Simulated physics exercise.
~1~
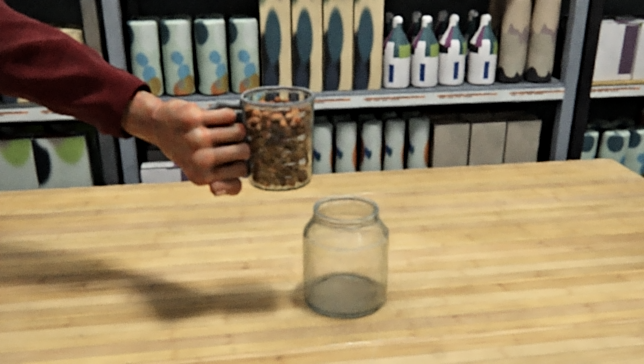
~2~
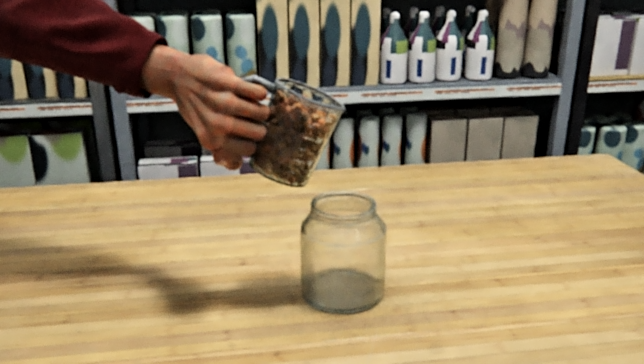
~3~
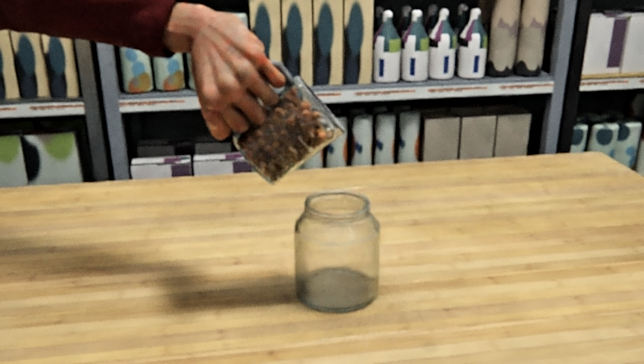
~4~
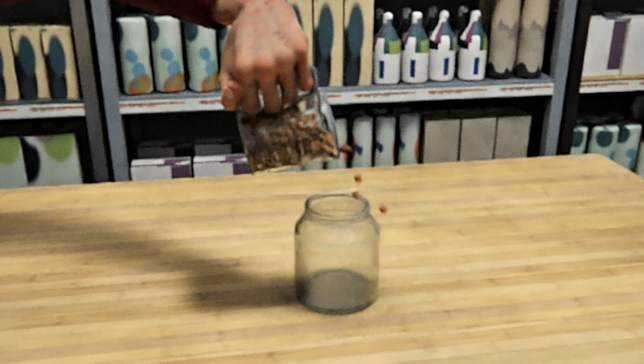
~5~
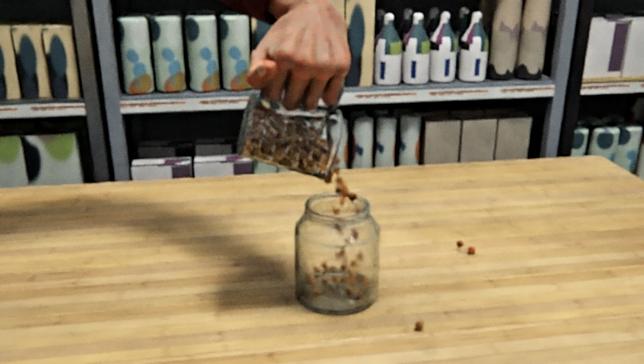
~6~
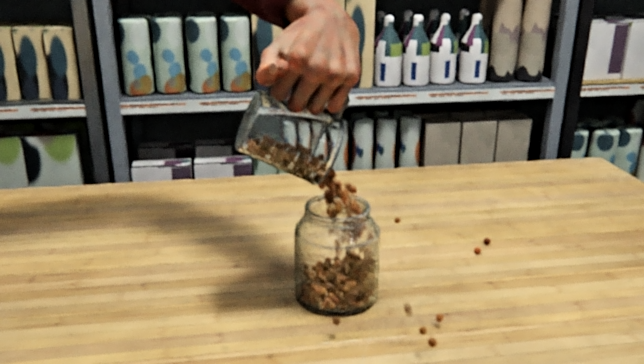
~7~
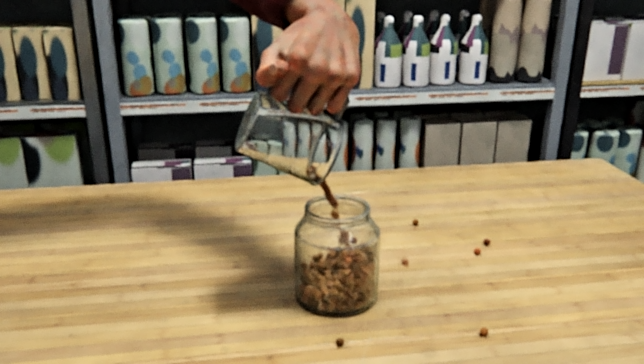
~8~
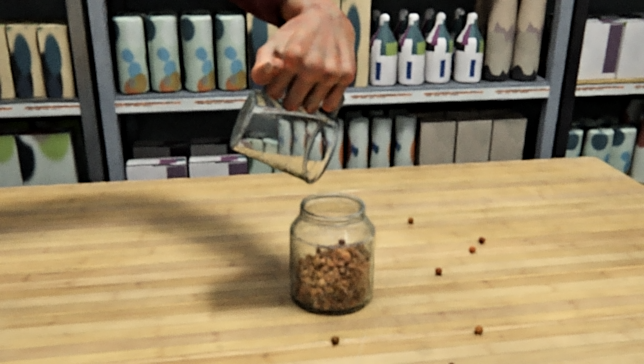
At a wooden table before stocked shelves, a hand tips a clear cup, pouring brown balls into a glass jar, scattering a few.
